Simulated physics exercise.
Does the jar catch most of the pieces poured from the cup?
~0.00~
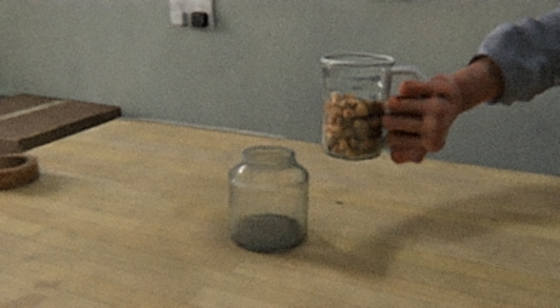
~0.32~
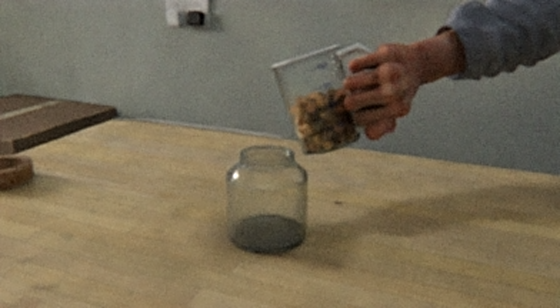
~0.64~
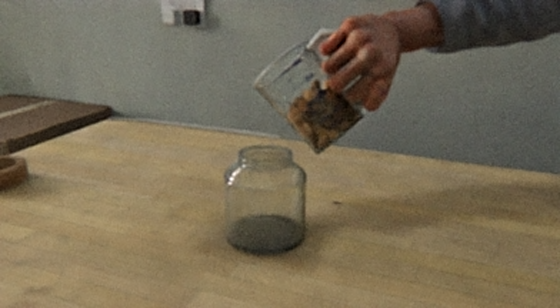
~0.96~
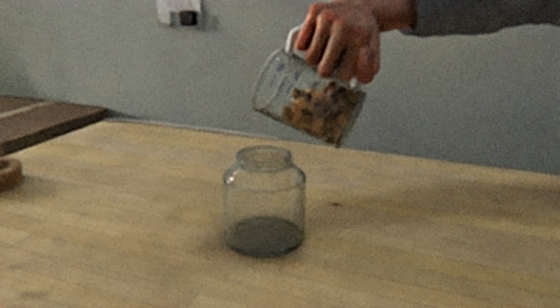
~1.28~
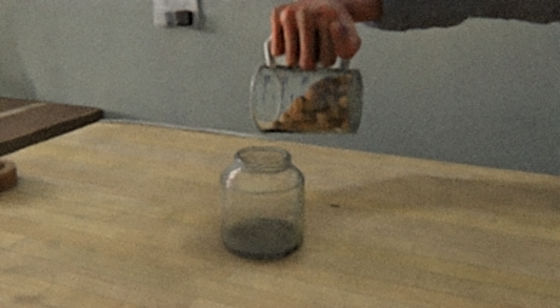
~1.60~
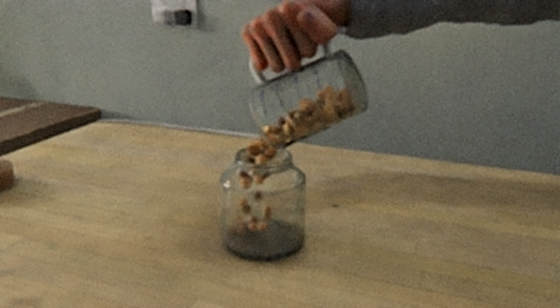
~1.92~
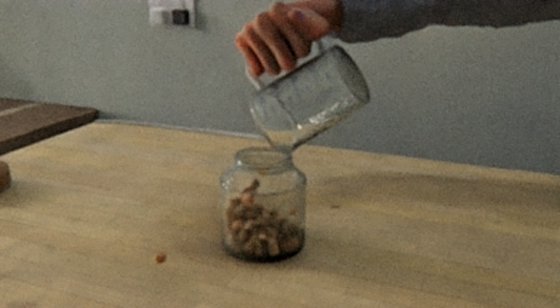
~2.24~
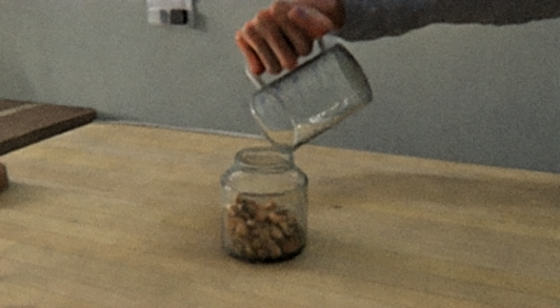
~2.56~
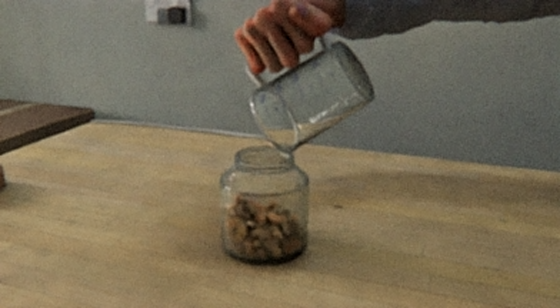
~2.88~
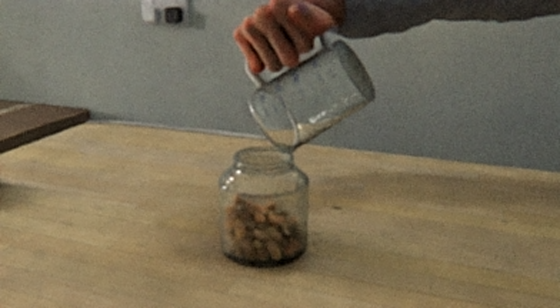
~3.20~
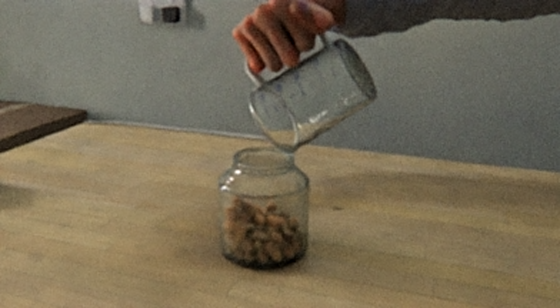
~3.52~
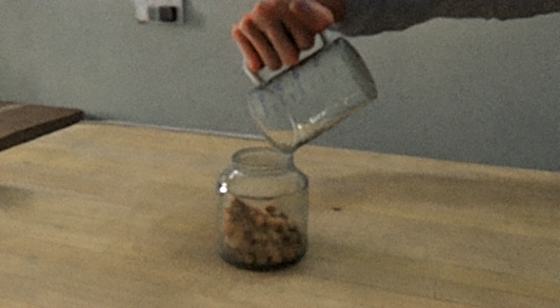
Yes, nearly all of the pieces end up heaped inside the jar, and the cup above it is left looking empty.
